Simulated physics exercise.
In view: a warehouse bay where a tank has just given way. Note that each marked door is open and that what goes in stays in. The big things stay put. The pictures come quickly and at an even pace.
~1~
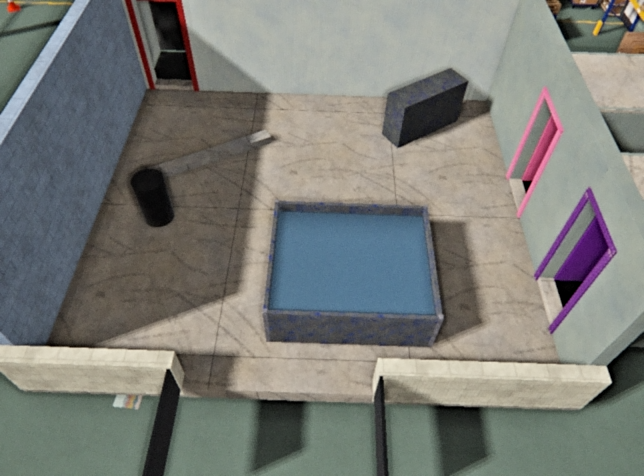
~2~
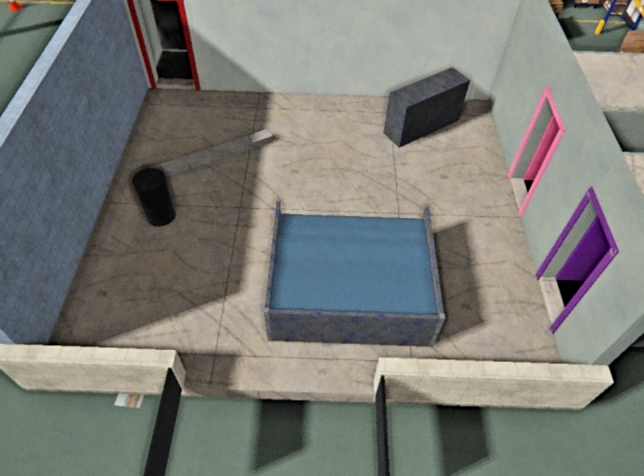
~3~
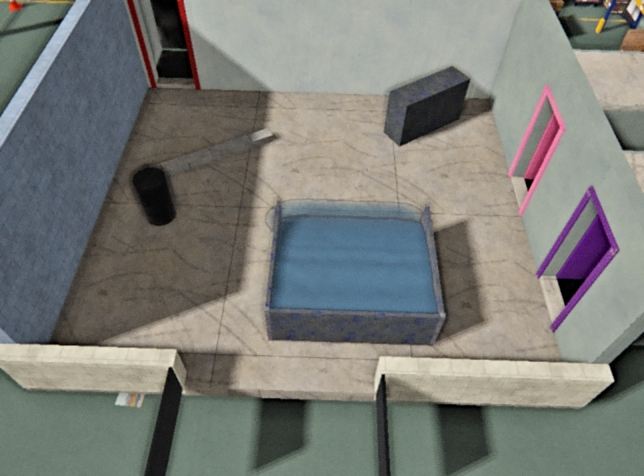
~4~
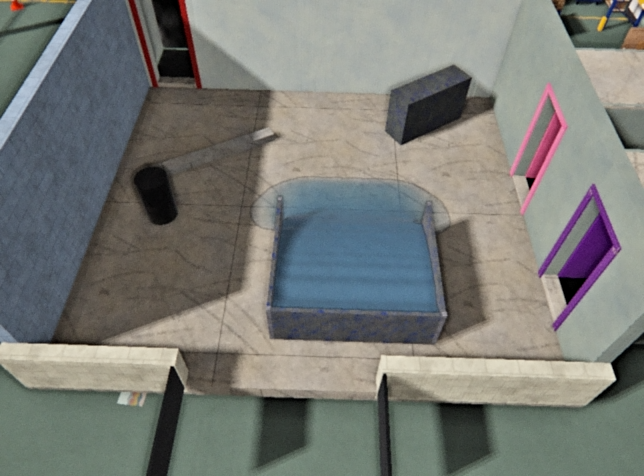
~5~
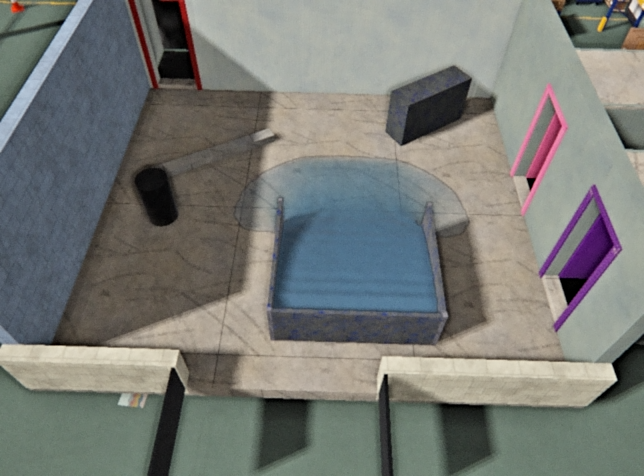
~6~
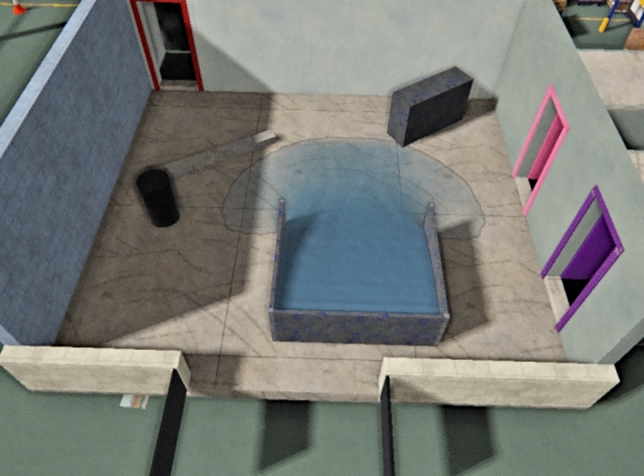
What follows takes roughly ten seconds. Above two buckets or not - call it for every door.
Purple door: Not above two buckets; pink door: Above two buckets; red door: Above two buckets.
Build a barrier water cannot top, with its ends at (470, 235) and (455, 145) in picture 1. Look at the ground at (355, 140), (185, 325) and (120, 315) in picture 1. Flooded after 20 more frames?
Listed order: Swamped, spared, spared.
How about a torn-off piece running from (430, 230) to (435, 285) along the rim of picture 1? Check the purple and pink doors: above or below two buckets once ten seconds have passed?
Well, purple crosses the threshold, and pink crosses the threshold.
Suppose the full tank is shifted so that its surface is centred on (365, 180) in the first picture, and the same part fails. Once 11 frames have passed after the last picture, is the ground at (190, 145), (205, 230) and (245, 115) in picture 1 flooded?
Bone-dry, bone-dry, soaked.
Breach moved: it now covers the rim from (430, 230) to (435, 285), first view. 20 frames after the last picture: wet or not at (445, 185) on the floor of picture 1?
Answer: Soaked.
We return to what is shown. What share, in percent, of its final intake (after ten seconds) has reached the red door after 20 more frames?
Close to 0 %.
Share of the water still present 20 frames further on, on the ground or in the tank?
Close to 100 %.
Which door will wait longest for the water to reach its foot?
My pick is the purple-painted one.
A moment on, water covers 35 % of the floor; the purple door not reached, the pink door not reached, the red door not reached.
Next, water covers 45 % of the floor; the purple door not reached, the pink door wet at the sill, nothing in, the red door not reached.
Then, water covers 55 % of the floor; the purple door not reached, the pink door under two buckets in, the red door wet at the sill, nothing in.
Later, water covers 85 % of the floor; the purple door wet at the sill, nothing in, the pink door over two buckets in, the red door over two buckets in.
In the end, water covers 95 % of the floor; the purple door under two buckets in, the pink door over two buckets in, the red door over two buckets in.
